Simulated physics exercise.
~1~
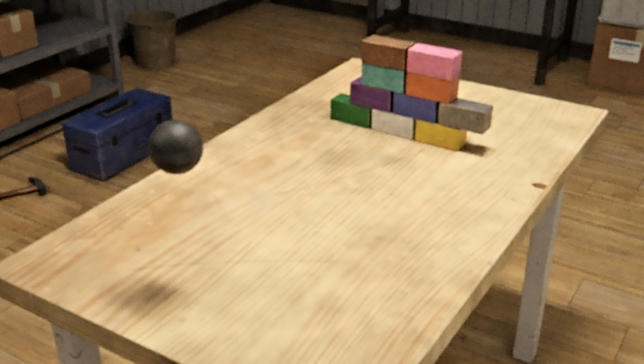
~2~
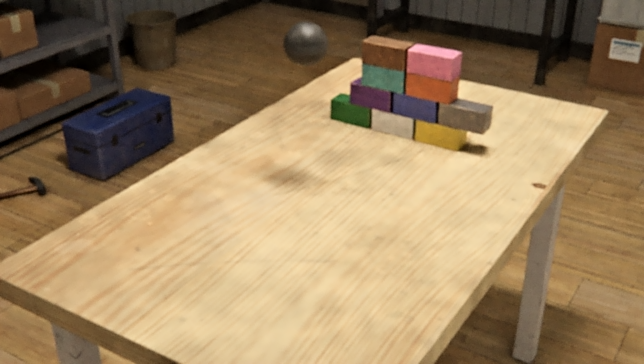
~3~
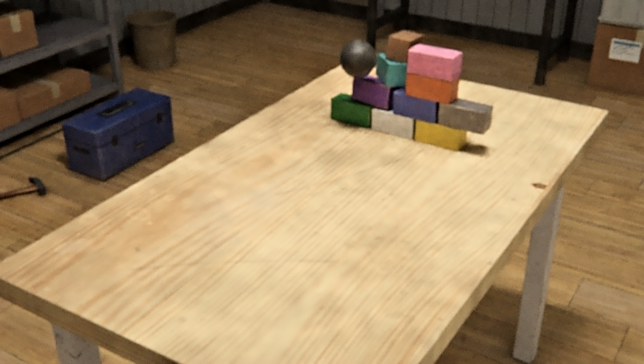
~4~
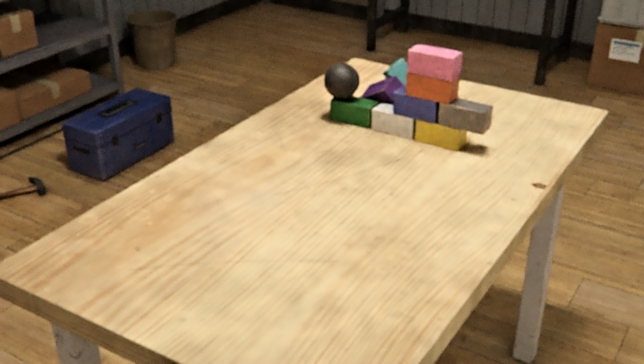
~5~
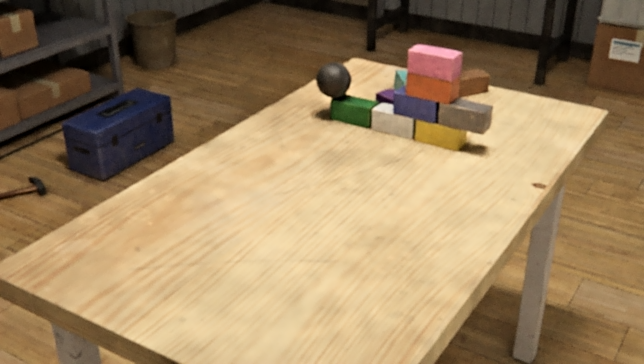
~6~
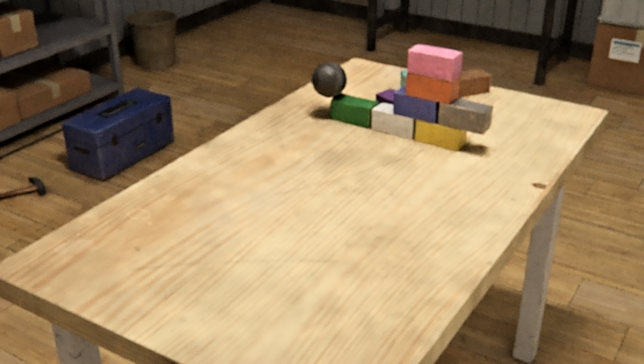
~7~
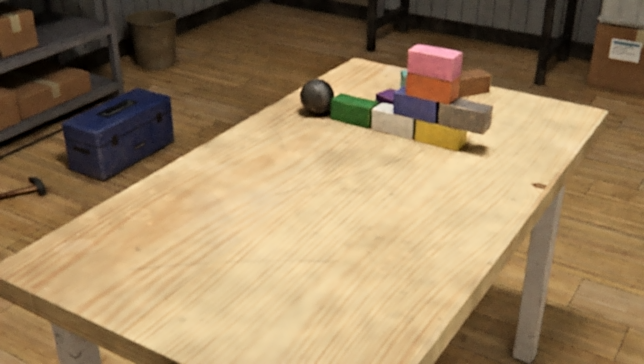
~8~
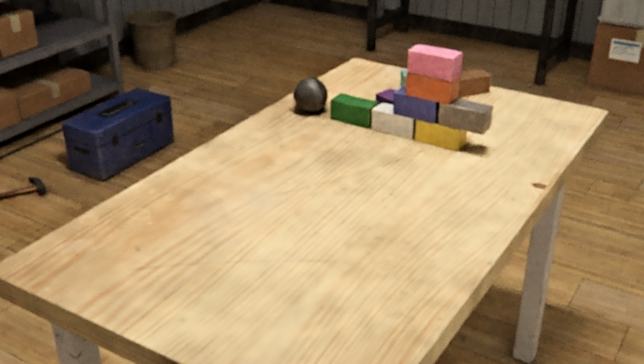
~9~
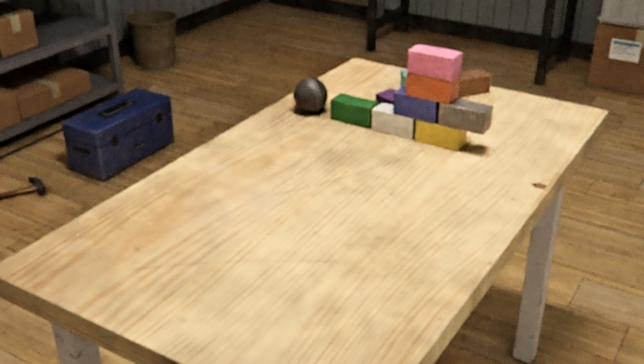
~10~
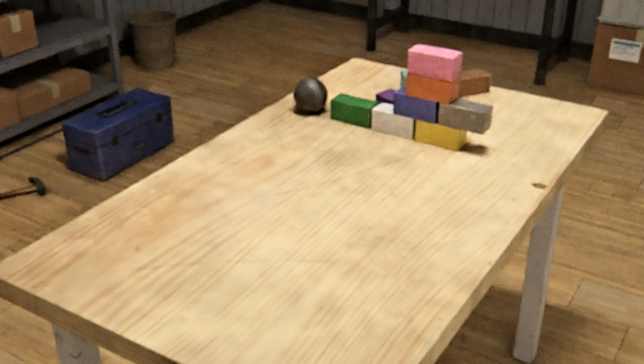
A black ball flies from the left over a pale wooden table, seen from above at an angle in a workshop with a blue toolbox on the floor at left. Toward the far end stands a stepped pile of coloured blocks, with brown and pink on top. The ball rises rightward and strikes the pile's upper left side, knocking the brown, turquoise and purple blocks backward. It drops onto the green block, rolls left and settles on the table. The brown block lies behind the pile at right, the turquoise and purple mostly hidden, while pink still tops the standing blocks.
